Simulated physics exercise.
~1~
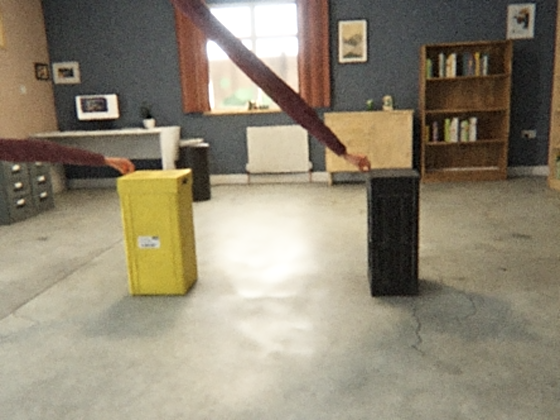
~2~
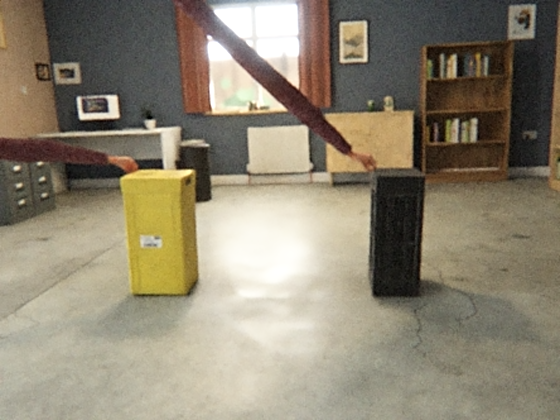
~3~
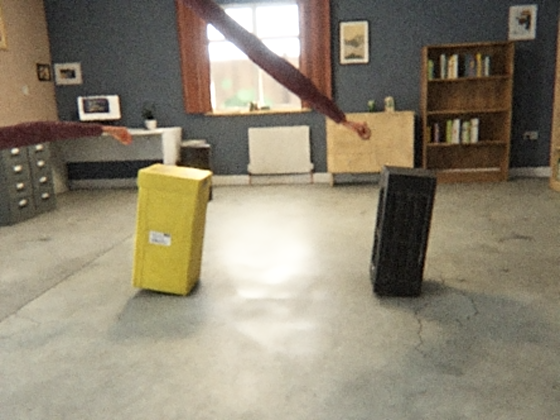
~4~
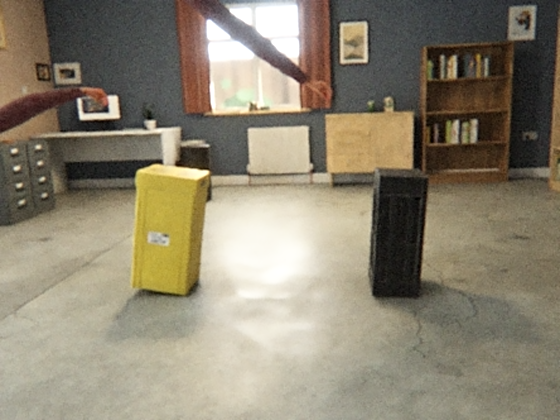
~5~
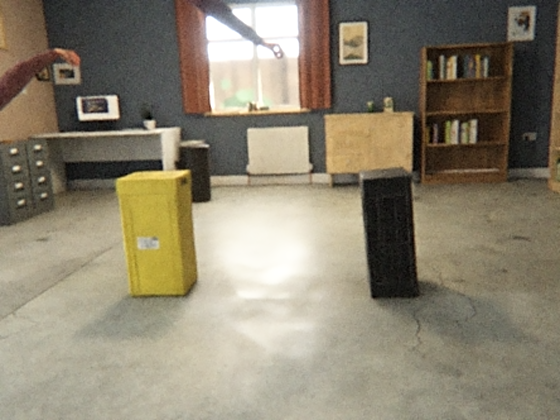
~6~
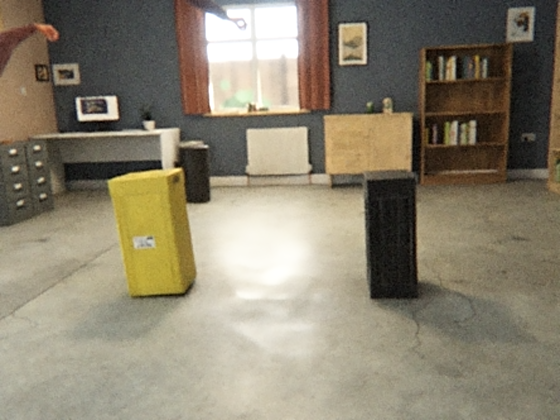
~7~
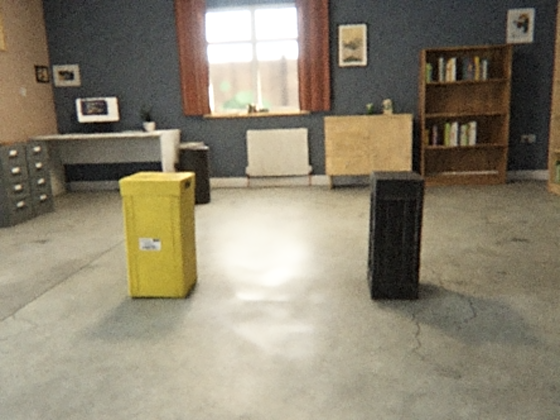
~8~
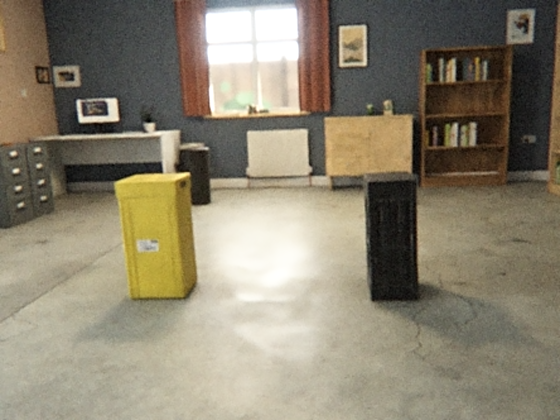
Two arms reached in and pushed a tall yellow tote and a tall black crate, tipping both slightly to the right, then drew back. The two rocked back and forth a little on the concrete floor and ended up standing upright.
